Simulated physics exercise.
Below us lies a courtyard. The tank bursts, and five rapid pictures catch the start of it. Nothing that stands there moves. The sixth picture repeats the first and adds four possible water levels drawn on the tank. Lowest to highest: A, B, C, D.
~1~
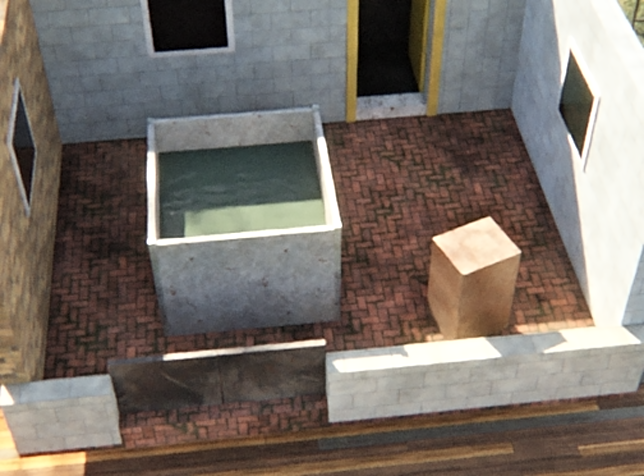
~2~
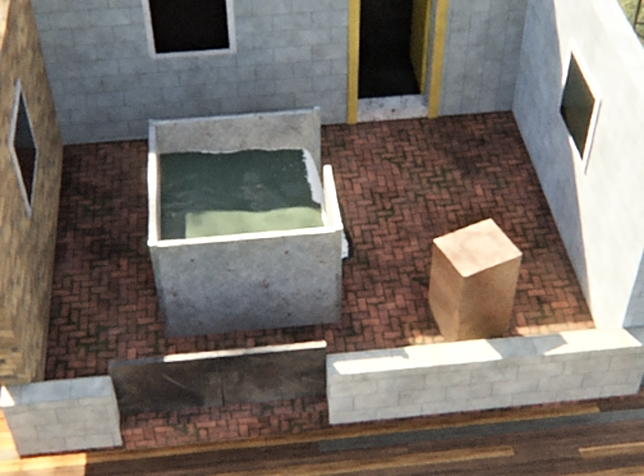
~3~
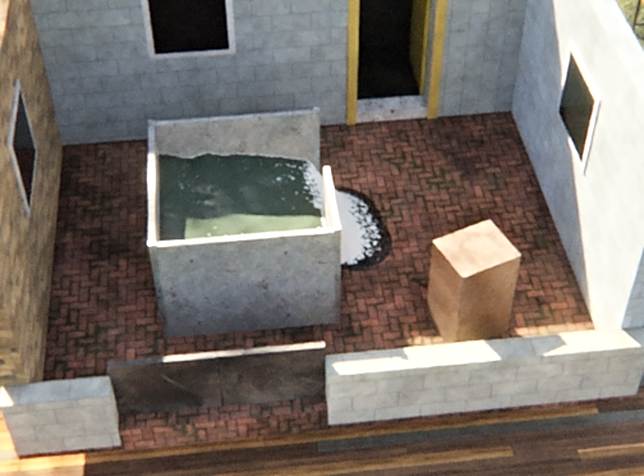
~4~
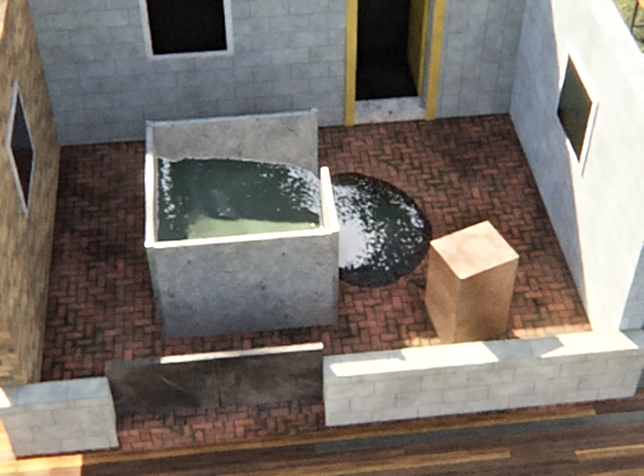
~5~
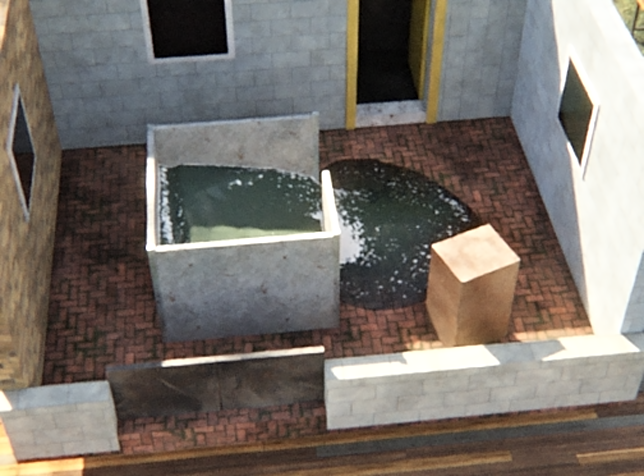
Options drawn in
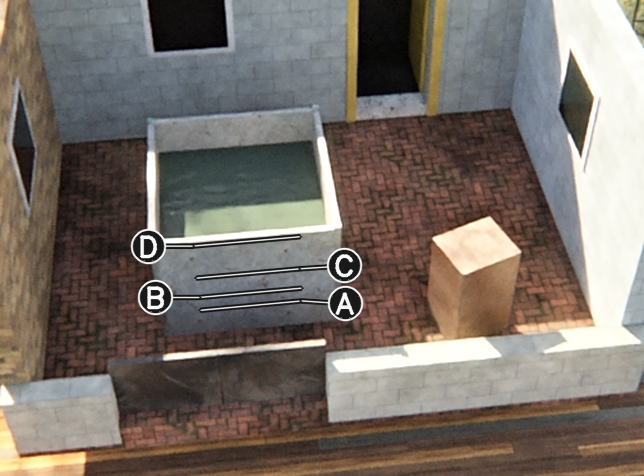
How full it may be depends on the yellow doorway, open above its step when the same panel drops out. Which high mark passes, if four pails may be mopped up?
The limit is C.
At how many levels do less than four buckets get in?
Three.
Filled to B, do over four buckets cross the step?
No, that is safe.
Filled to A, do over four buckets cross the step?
No, that is safe.
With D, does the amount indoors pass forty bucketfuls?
No, it does not.
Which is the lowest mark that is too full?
D it is.
On the marked copy, A at (251, 305); B at (250, 292); C at (248, 273); D at (246, 241); from the bottom up A, B, C, D.
For mark A, nothing gets over.
For mark B, a splash gets over, under a bucket.
For mark C, a bucket or two gets in.
For mark D, about 14 bucketfuls get in.
